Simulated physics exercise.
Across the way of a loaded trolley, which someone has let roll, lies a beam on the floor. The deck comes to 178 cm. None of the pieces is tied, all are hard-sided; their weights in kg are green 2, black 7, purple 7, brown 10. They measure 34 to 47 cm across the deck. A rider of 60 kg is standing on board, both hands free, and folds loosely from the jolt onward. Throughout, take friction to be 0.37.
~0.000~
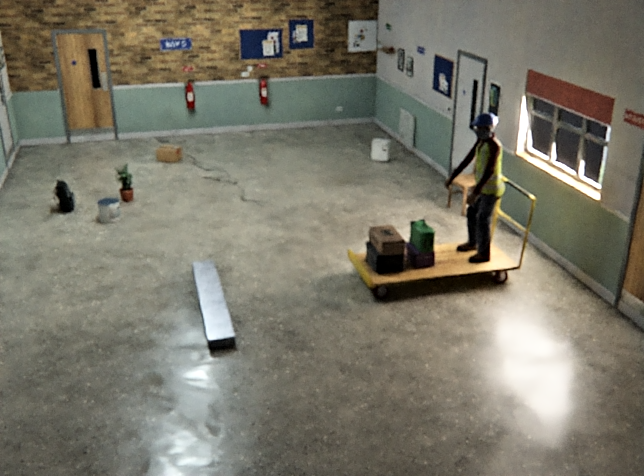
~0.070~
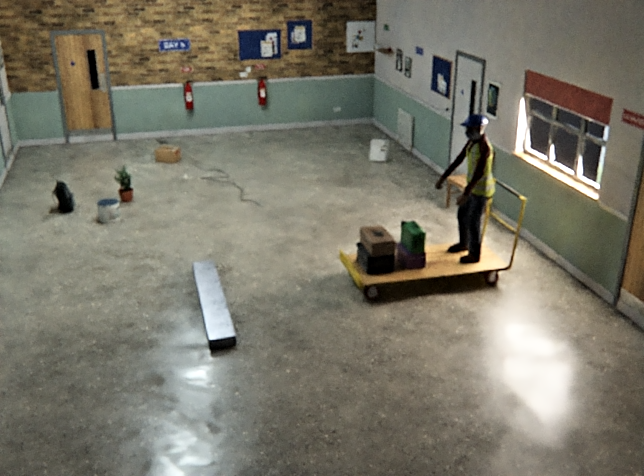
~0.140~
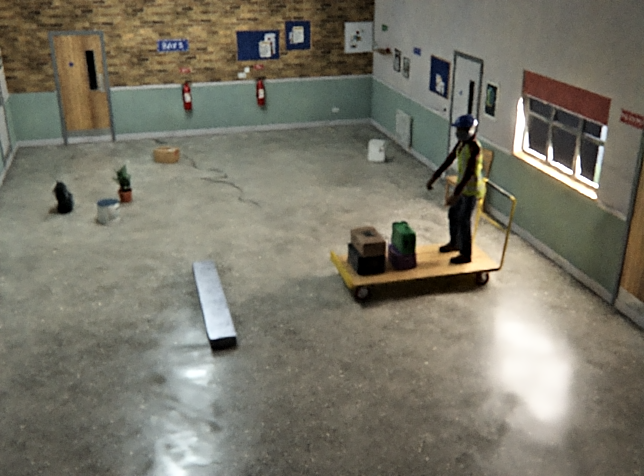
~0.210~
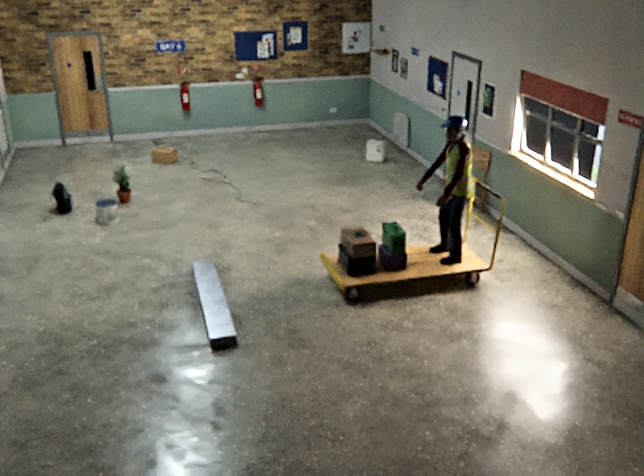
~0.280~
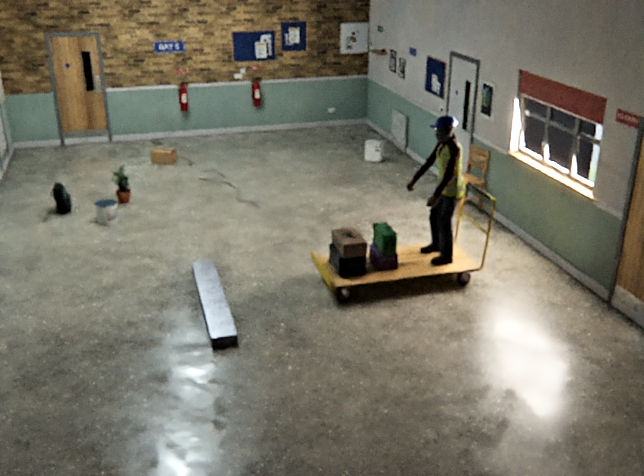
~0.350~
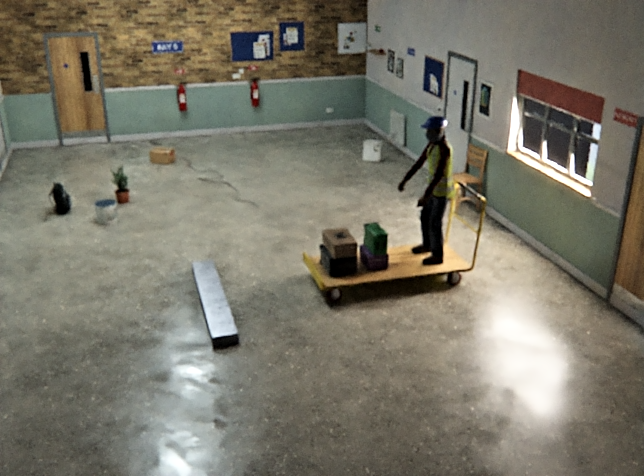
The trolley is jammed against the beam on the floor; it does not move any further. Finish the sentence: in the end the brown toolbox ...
In the end the brown toolbox has left the deck.
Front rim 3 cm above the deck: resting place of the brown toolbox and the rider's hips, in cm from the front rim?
So the brown one settles 40 cm beyond the rim and the hips 110 cm short of it.
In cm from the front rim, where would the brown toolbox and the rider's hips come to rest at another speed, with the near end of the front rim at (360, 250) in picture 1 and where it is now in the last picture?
With that change, brown would rest 70 cm beyond the front rim and the hips 110 cm back from it.
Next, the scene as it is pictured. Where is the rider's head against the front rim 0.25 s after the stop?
100 cm behind it.
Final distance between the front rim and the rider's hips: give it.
Some 110 cm behind it.
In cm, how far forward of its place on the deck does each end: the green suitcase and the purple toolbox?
Green 35, purple 25; both in cm.
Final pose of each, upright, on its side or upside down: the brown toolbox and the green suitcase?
At rest: Brown upside down, green upright.
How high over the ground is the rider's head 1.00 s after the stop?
About 80 cm above the ground.
The wheels strike at 1.07 s.
After 1.32 s the brown toolbox is 4 cm behind the rim, tilted 0°, near (218, 257) in the last picture's view.
After 1.62 s the brown toolbox is 11 cm past the rim, tilted 80°, near (204, 274) in the last picture's view.
After 2.07 s the brown toolbox is 23 cm past the rim, tilted 130°, near (194, 286) in the last picture's view.
Final state at 3.2 s, past the rim, brown toolbox; behind it, green suitcase, black suitcase, purple toolbox and the rider's hips.
